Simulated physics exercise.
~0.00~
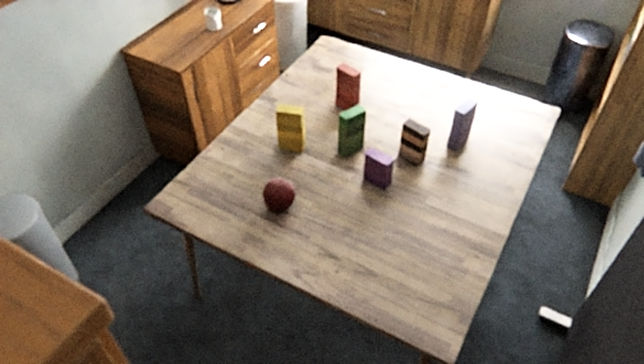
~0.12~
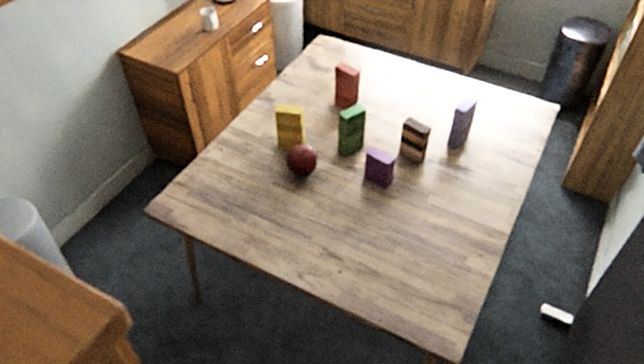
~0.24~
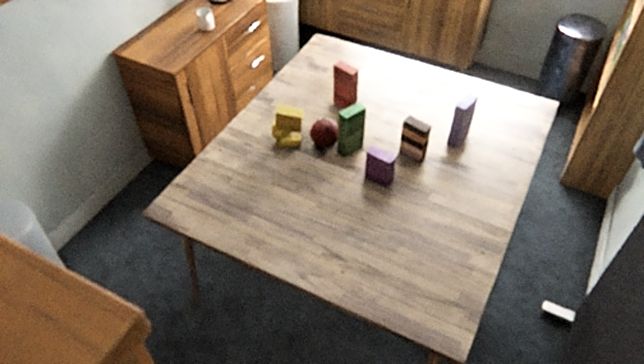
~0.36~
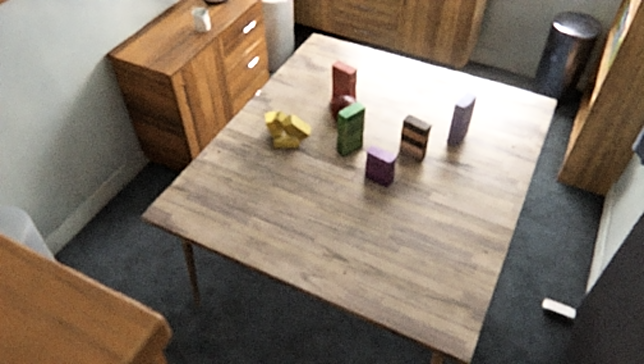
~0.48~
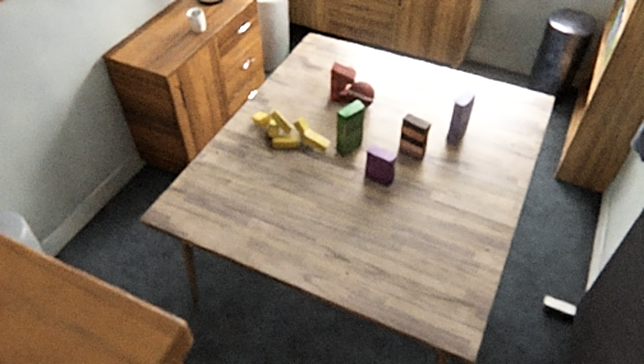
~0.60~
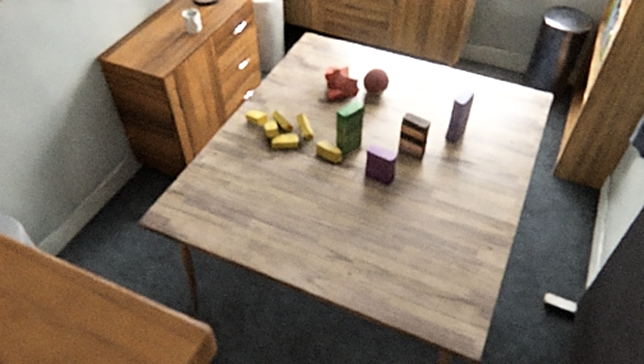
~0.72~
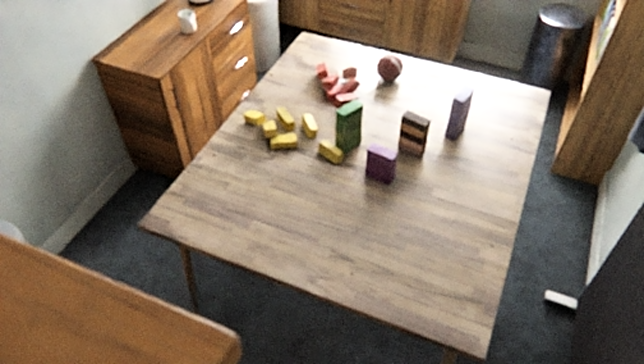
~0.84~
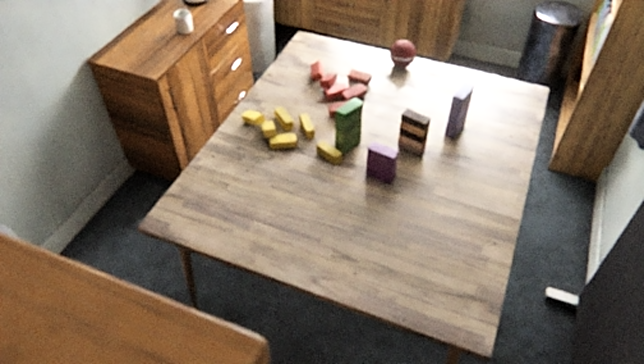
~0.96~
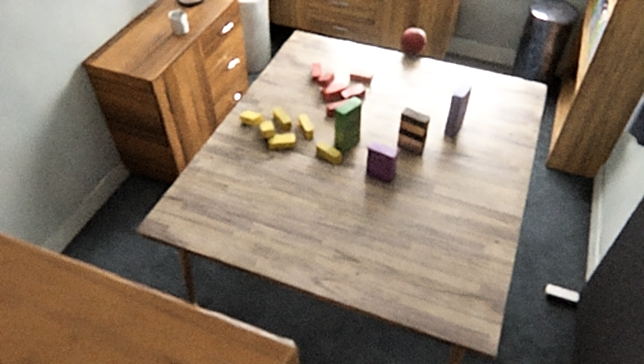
The footage shows a dark red ball rolling across a wooden table scattered with block towers, knocking over the yellow one and then the red one, before it rolls on toward the far edge, leaving yellow and red blocks strewn about while the other towers stay standing.
